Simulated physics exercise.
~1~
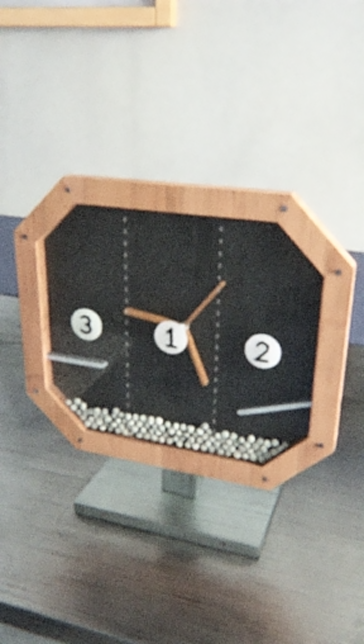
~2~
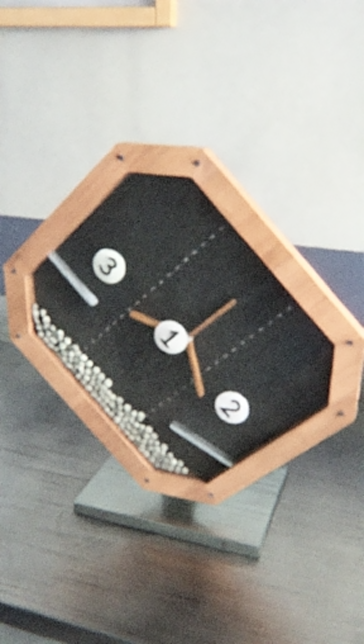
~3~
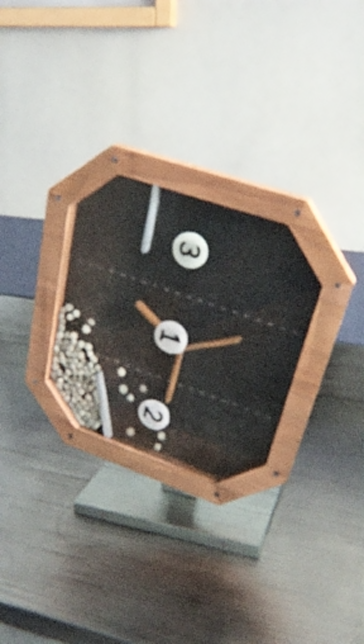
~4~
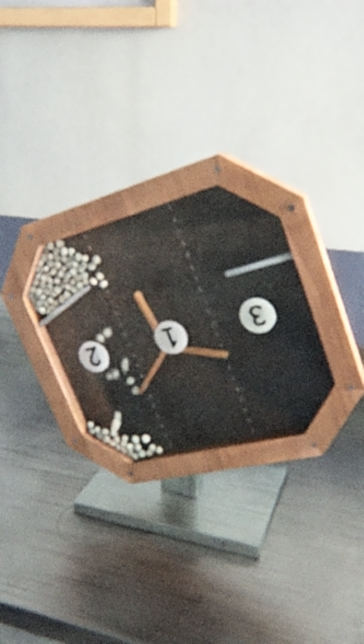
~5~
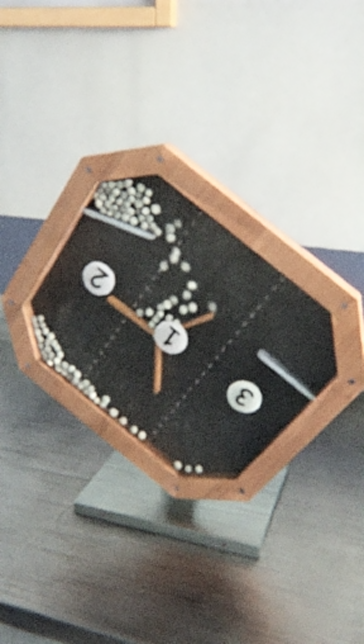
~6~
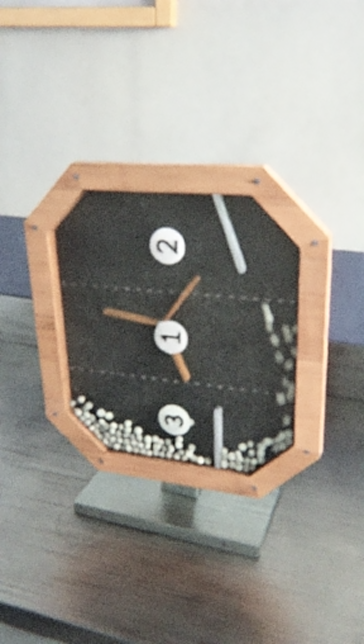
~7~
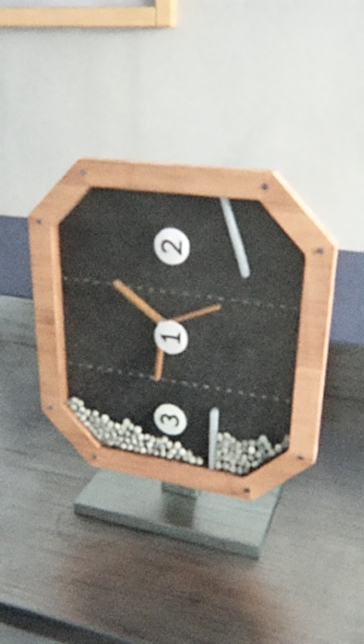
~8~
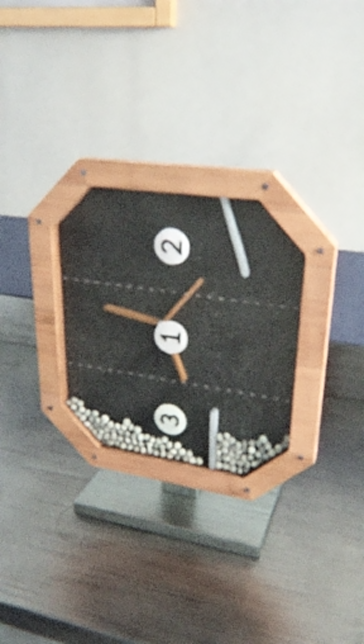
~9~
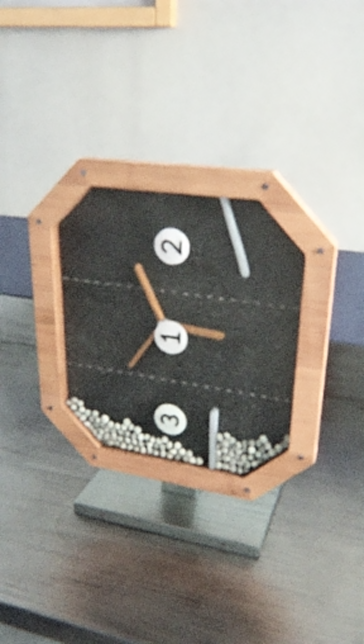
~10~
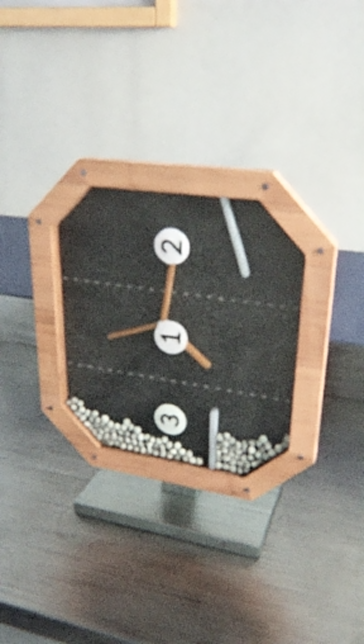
A wood-framed, eight-sided box of small pale beads turned clockwise on its stand, carrying and spilling them past its inner strips, then stopped with the beads settled along the bottom around the number three while the three-armed piece in the middle kept shifting.
